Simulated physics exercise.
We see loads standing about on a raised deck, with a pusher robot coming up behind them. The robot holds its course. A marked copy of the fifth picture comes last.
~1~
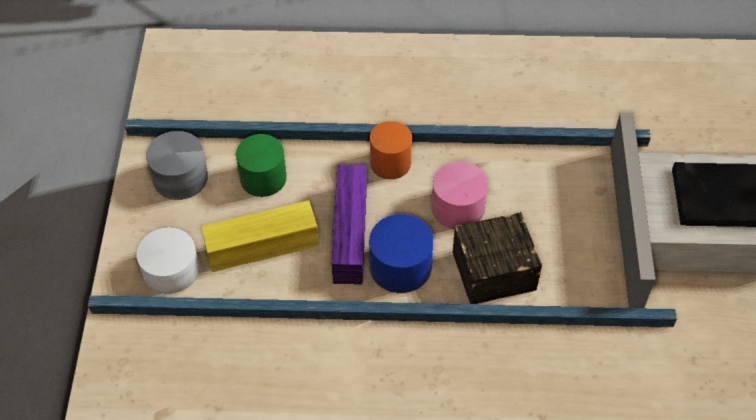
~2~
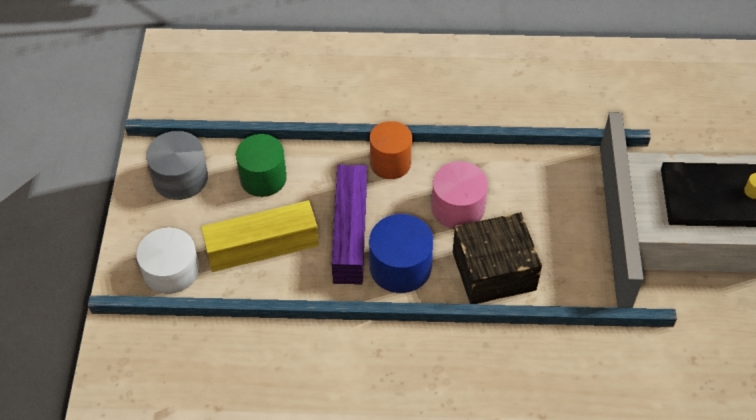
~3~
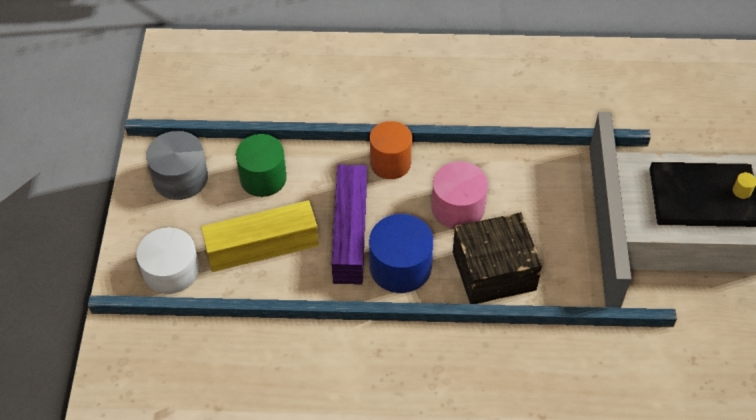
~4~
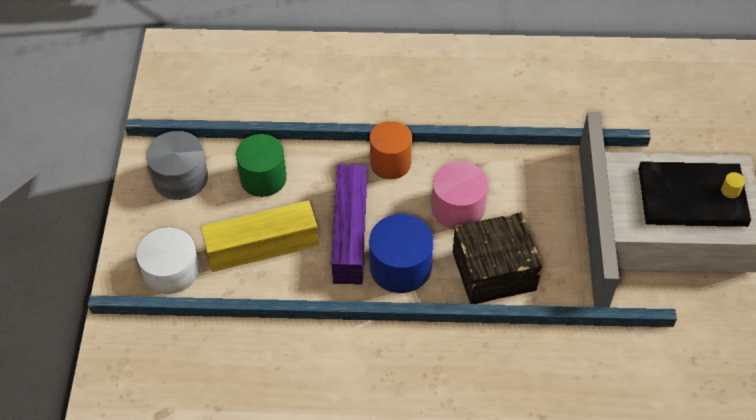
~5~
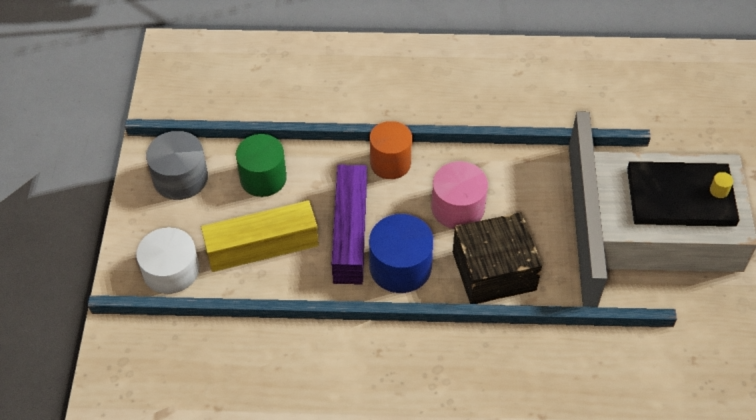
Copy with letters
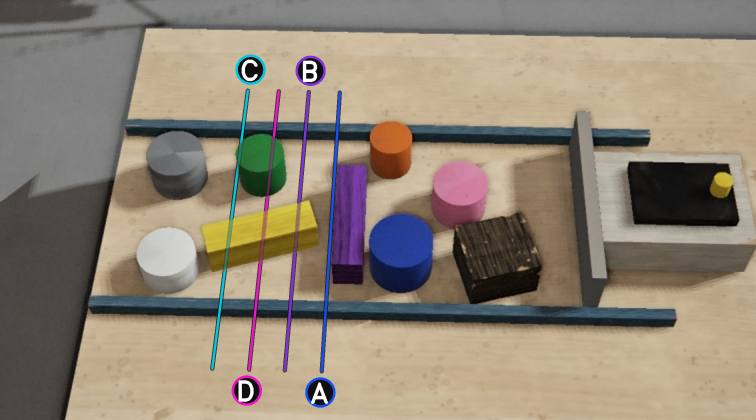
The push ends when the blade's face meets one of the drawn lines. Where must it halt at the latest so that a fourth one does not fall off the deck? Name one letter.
Line C.
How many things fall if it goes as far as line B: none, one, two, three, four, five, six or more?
In all, none.
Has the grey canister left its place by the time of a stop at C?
By then, yes.
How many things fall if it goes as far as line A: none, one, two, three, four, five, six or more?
In all, none.
On the marked copy, A at (332, 220); B at (298, 219); C at (232, 218); D at (265, 218).
Taking C. A third of the way, robot (544, 189); yellow stick (249, 233); blue canister (352, 253).
Two thirds of the way, robot (416, 187); white canister (152, 270); yellow stick (194, 203).
When it is over, robot (314, 184); grey canister over the edge; white canister over the edge; two fallen.
As for the rest, A is within the limit but short; B is within the limit but short; D is within the limit but short.
